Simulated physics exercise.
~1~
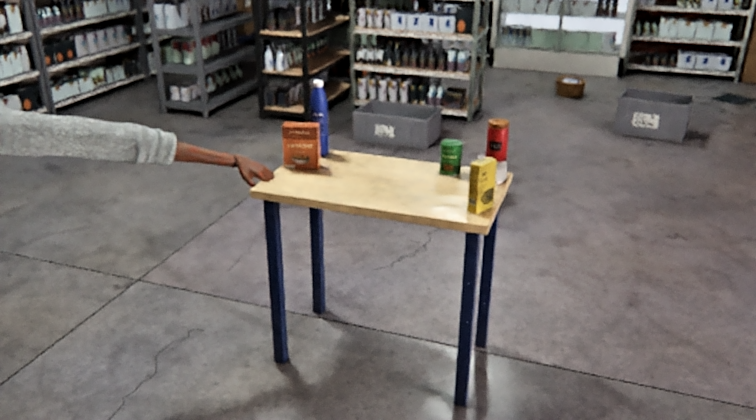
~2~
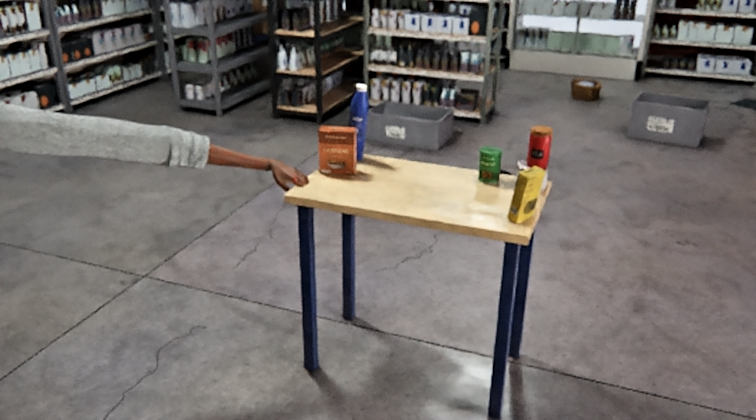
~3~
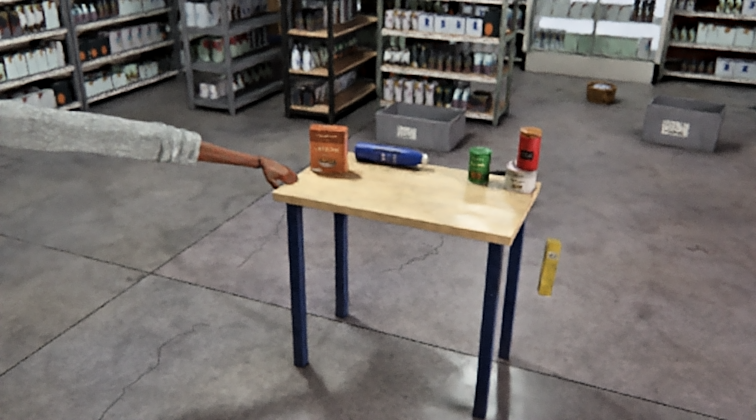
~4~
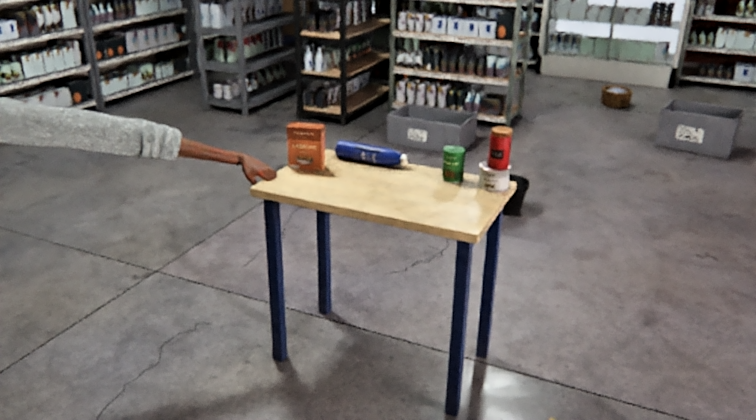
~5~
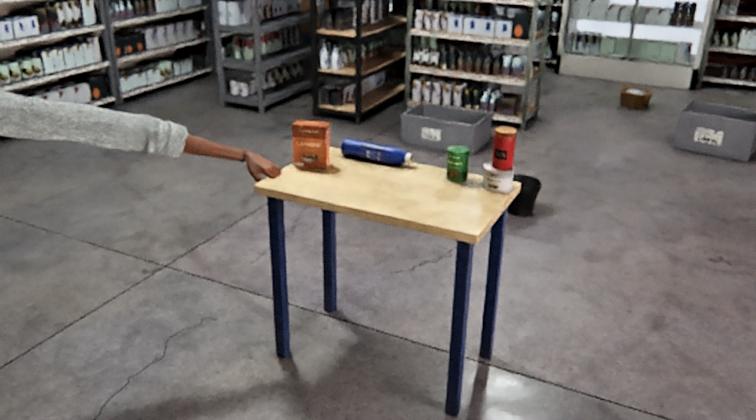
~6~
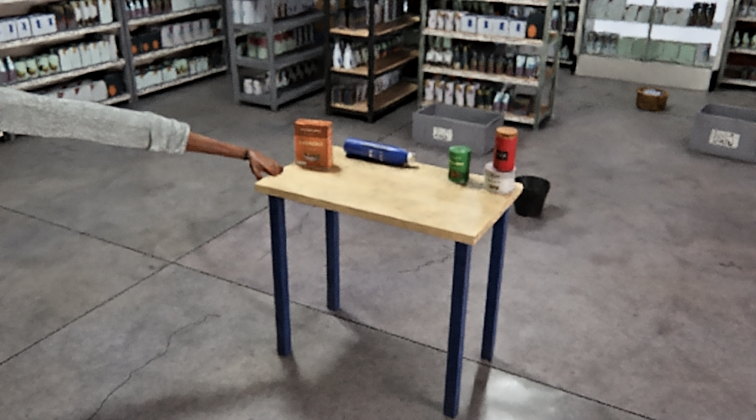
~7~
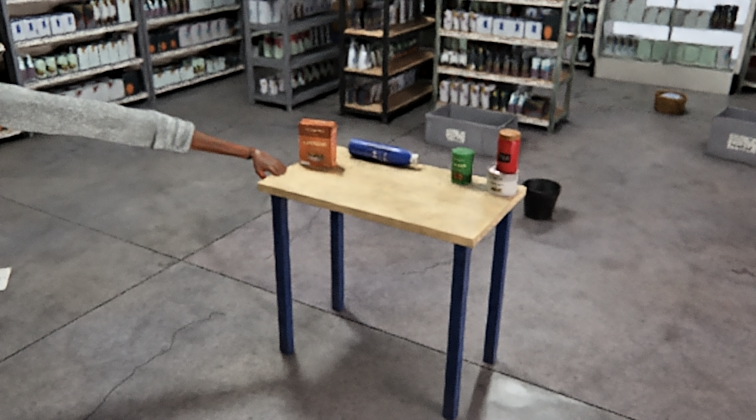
The video shows a hand gripping a light wooden table as it shifts right and then back left; the yellow packet tips and falls off the right side, the blue bottle topples onto its side, and the orange packet, green tin, red jar and white tub remain on top.
